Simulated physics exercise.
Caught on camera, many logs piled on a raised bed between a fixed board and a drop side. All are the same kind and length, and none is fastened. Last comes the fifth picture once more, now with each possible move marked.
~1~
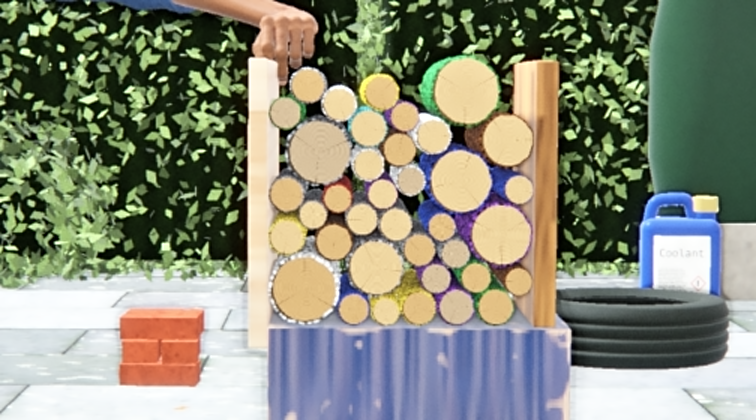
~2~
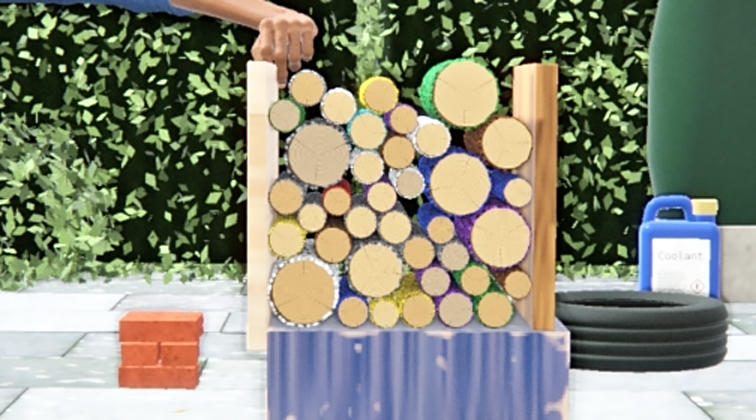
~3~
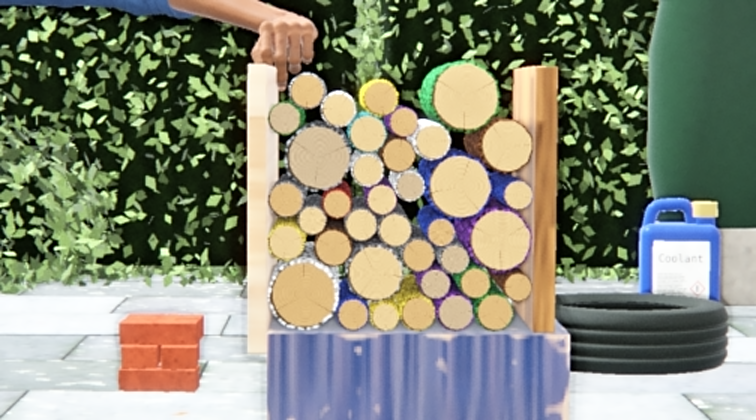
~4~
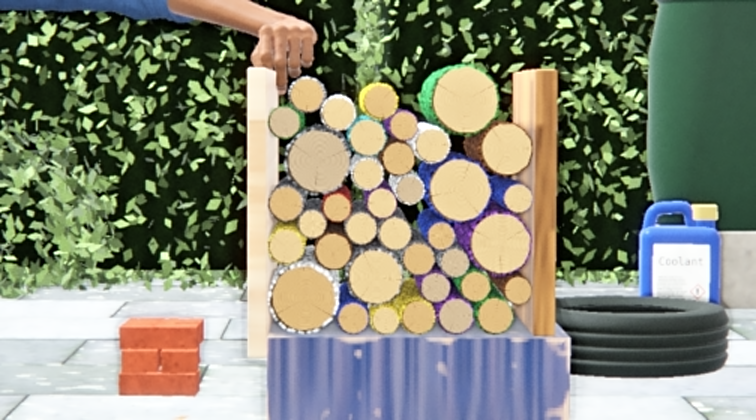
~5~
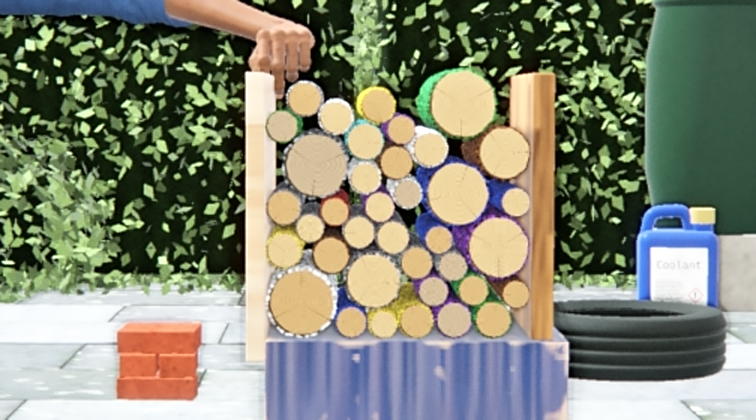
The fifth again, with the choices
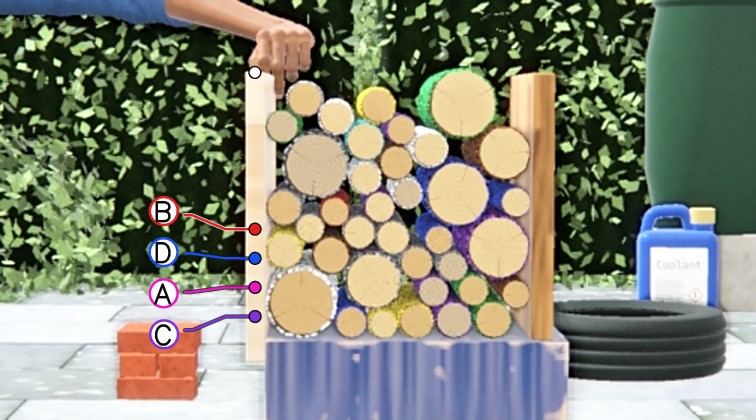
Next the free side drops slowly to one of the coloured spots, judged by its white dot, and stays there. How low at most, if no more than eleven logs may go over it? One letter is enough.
D is the limit.
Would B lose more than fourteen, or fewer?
It loses fewer than fourteen.
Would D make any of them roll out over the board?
Yes, at D.
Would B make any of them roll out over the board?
Yes.
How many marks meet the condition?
Two of the four.
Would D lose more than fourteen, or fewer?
Fewer than fourteen.
On the marked copy, A at (255, 287); B at (255, 229); C at (255, 317); D at (255, 258); the white dot at (255, 73).
With D. Early on, top of the board (264, 152).
Further on, top of the board (264, 242).
At the end, top of the board (264, 258), about five out over the board.
As for the rest, A twelve out over the board; B two out over the board; C more than eleven out over the board.
